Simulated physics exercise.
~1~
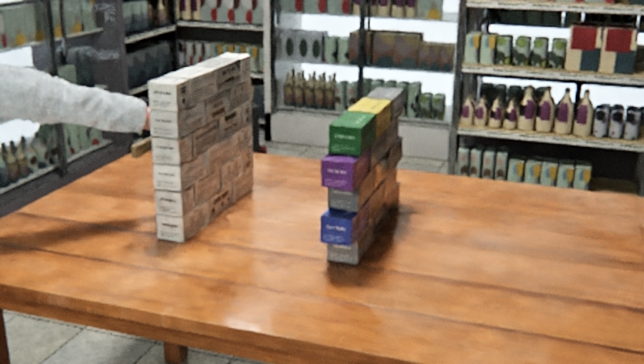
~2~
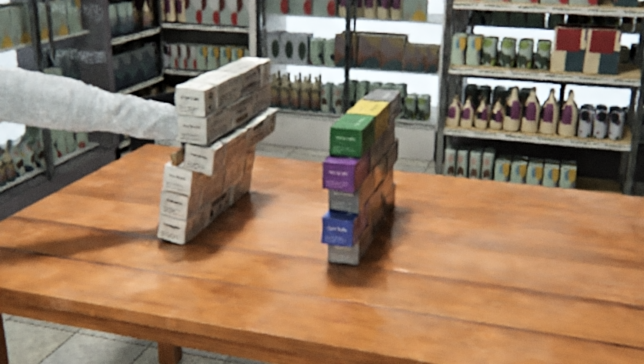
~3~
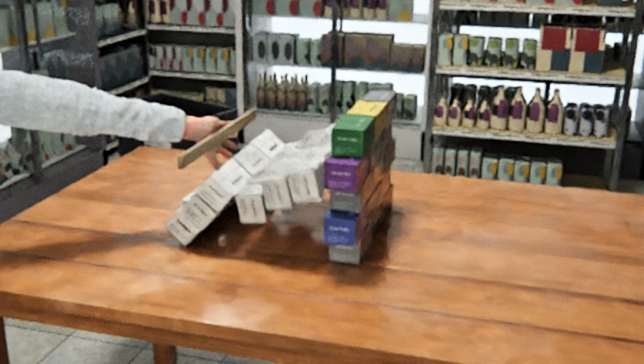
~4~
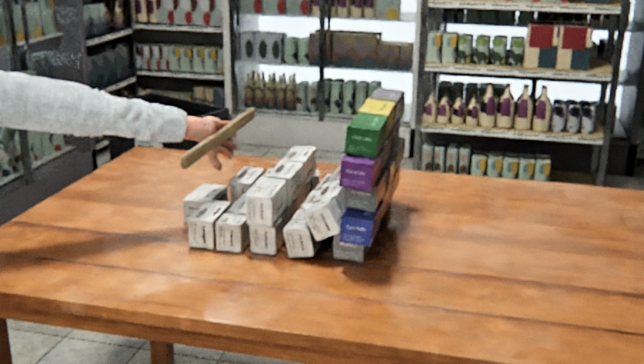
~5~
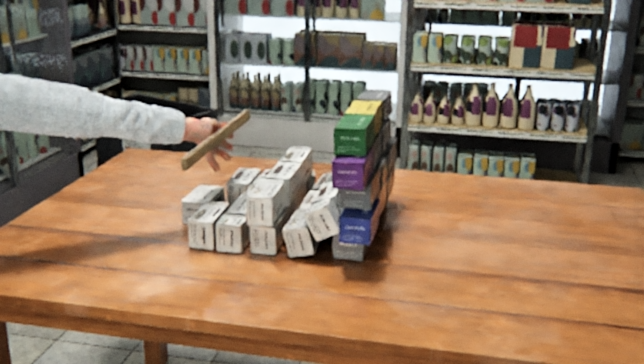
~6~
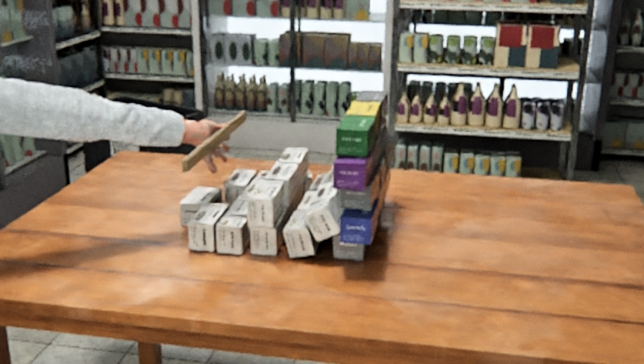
Two narrow walls of stacked tea packets stand on a wooden table in a shop, seen from slightly above, with shelves of bottles and boxes behind. The left wall is pale, while the right one has green, yellow, purple and blue packets among grey ones. From the left, a grey-sleeved arm pushes a strip of wood into the pale wall, whose upper part slides and tips rightward. The pale packets collapse into a heap against the coloured wall, which leans slightly, then settles back. The hand holds still above the heap, and the second wall remains standing, yellow packet on top.
